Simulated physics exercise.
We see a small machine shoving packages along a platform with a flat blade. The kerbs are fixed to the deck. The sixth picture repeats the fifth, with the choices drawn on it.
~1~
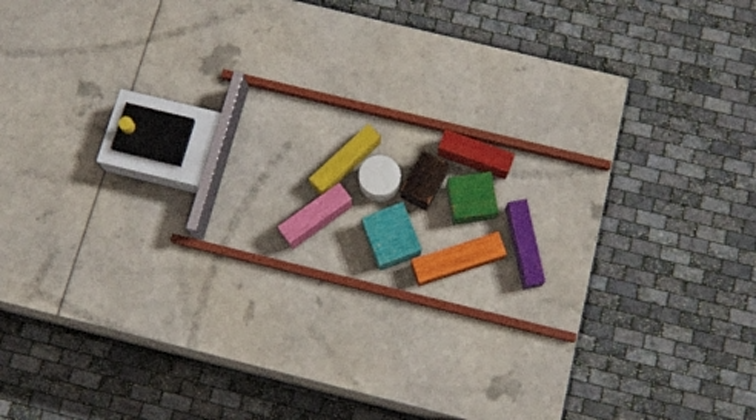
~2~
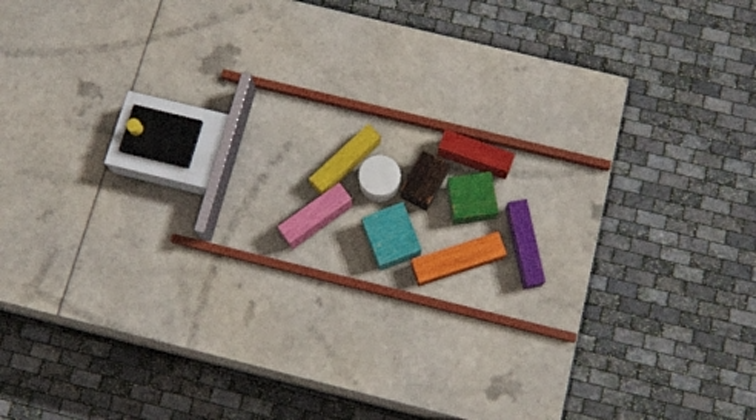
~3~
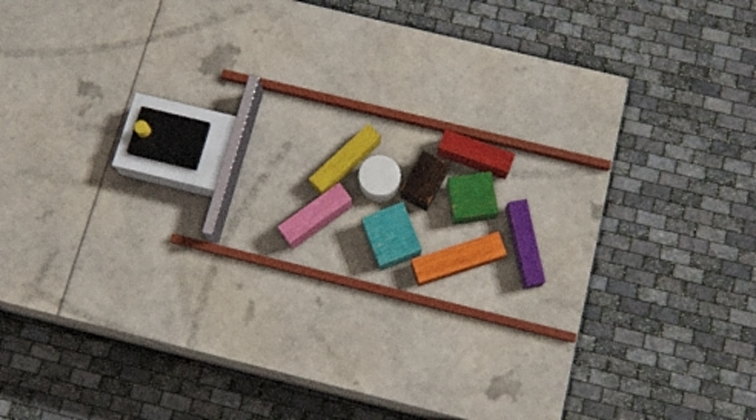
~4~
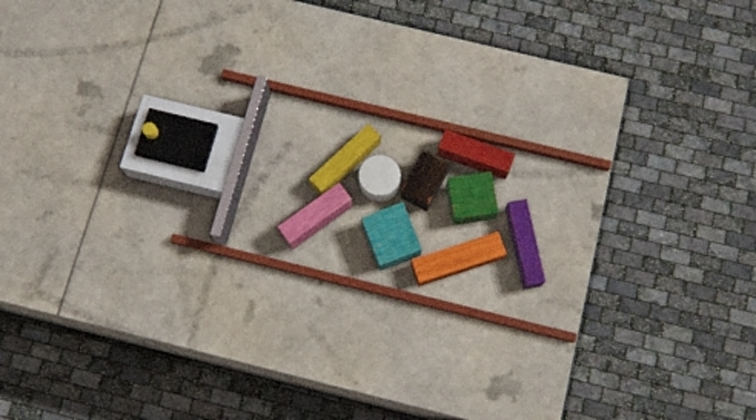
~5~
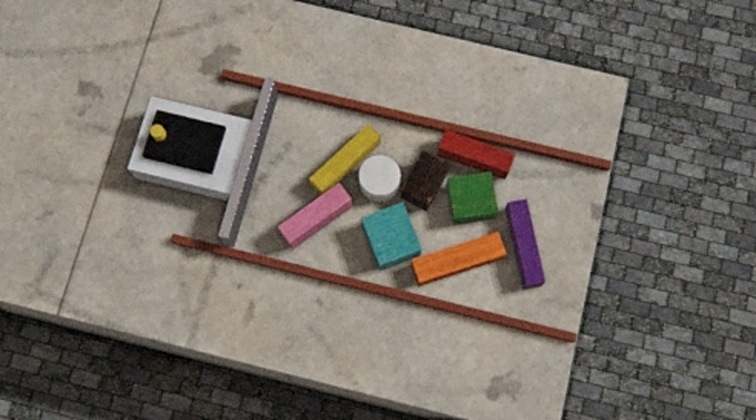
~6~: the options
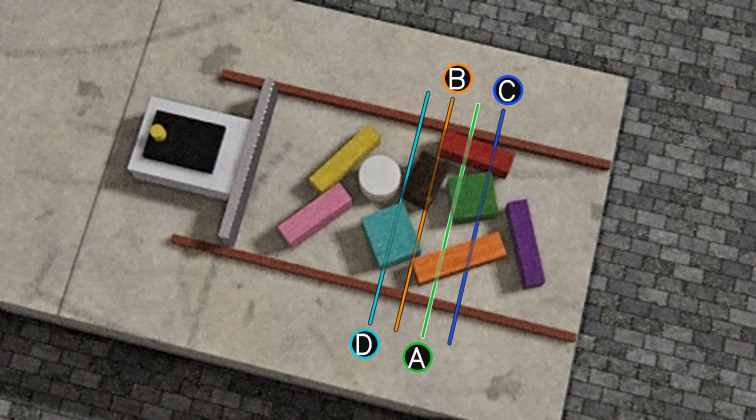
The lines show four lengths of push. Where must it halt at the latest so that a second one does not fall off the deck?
C.
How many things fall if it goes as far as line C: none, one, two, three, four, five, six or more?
By then, one.
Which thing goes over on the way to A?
It is the purple bar.
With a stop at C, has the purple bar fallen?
Yes.
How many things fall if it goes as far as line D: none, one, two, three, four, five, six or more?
By then, none.
On the marked copy, A at (451, 217); B at (425, 211); C at (477, 224); D at (400, 205).
Taking C. A third of the way, robot (272, 163); yellow bar (360, 157); pink bar (348, 222).
Two thirds of the way, robot (356, 183); purple bar (563, 249); green crate (533, 209).
When it is over, robot (418, 198); purple bar over the edge; green crate (595, 221); one fallen.
As for the rest, A is within the limit but short; B is within the limit but short; D is within the limit but short.
